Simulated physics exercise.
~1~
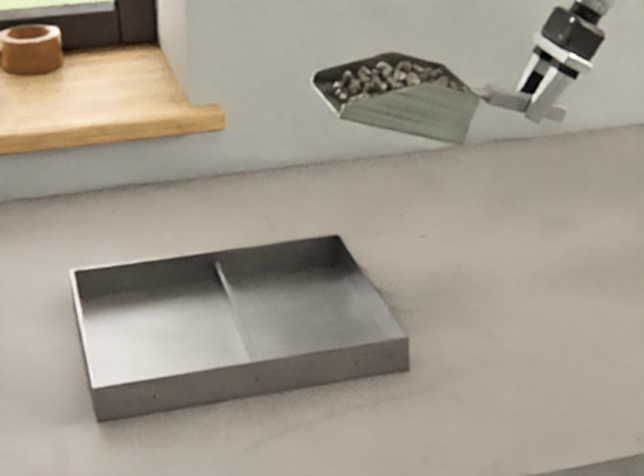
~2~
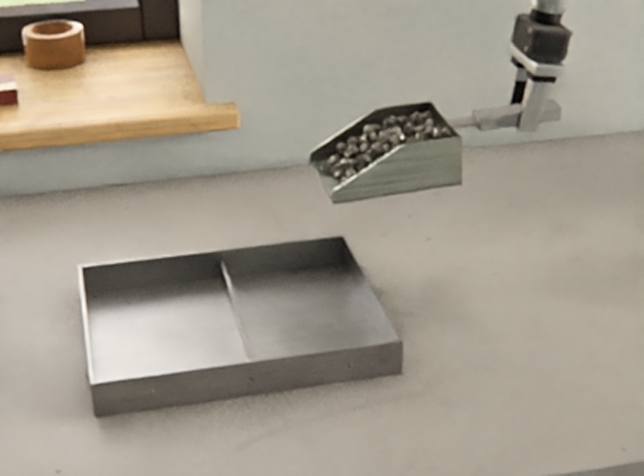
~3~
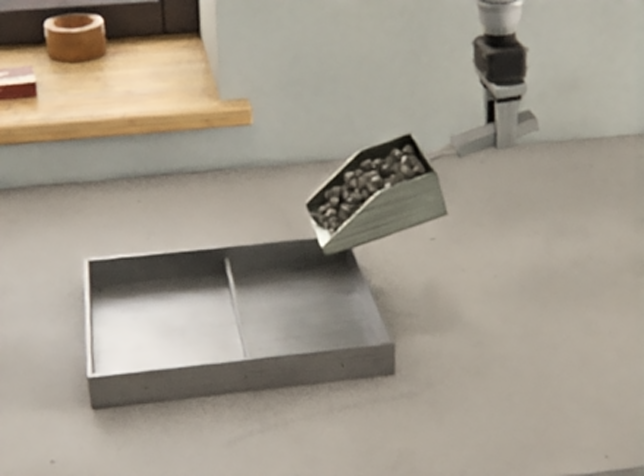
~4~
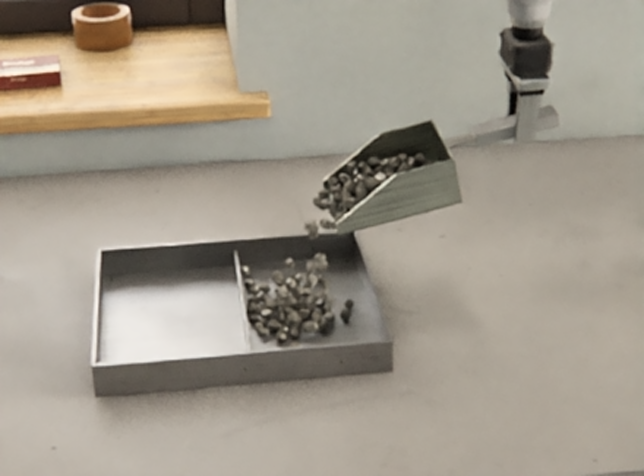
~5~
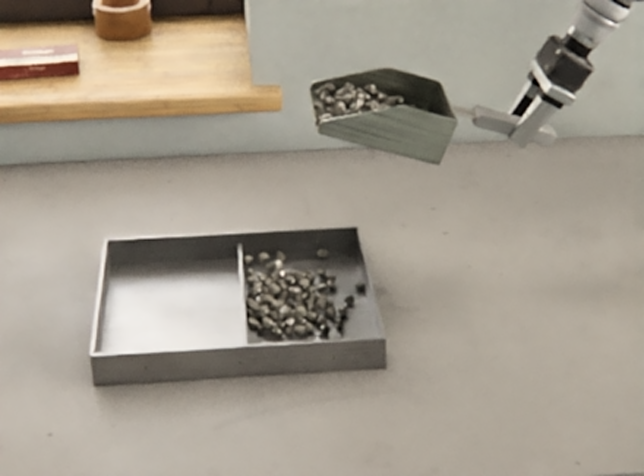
The clip shows a robot arm lowering and tilting a scoop of small pebbles over a divided metal tray, pouring some into the right-hand compartment, then levelling and raising the scoop with pebbles still in it, while the left compartment stays empty.
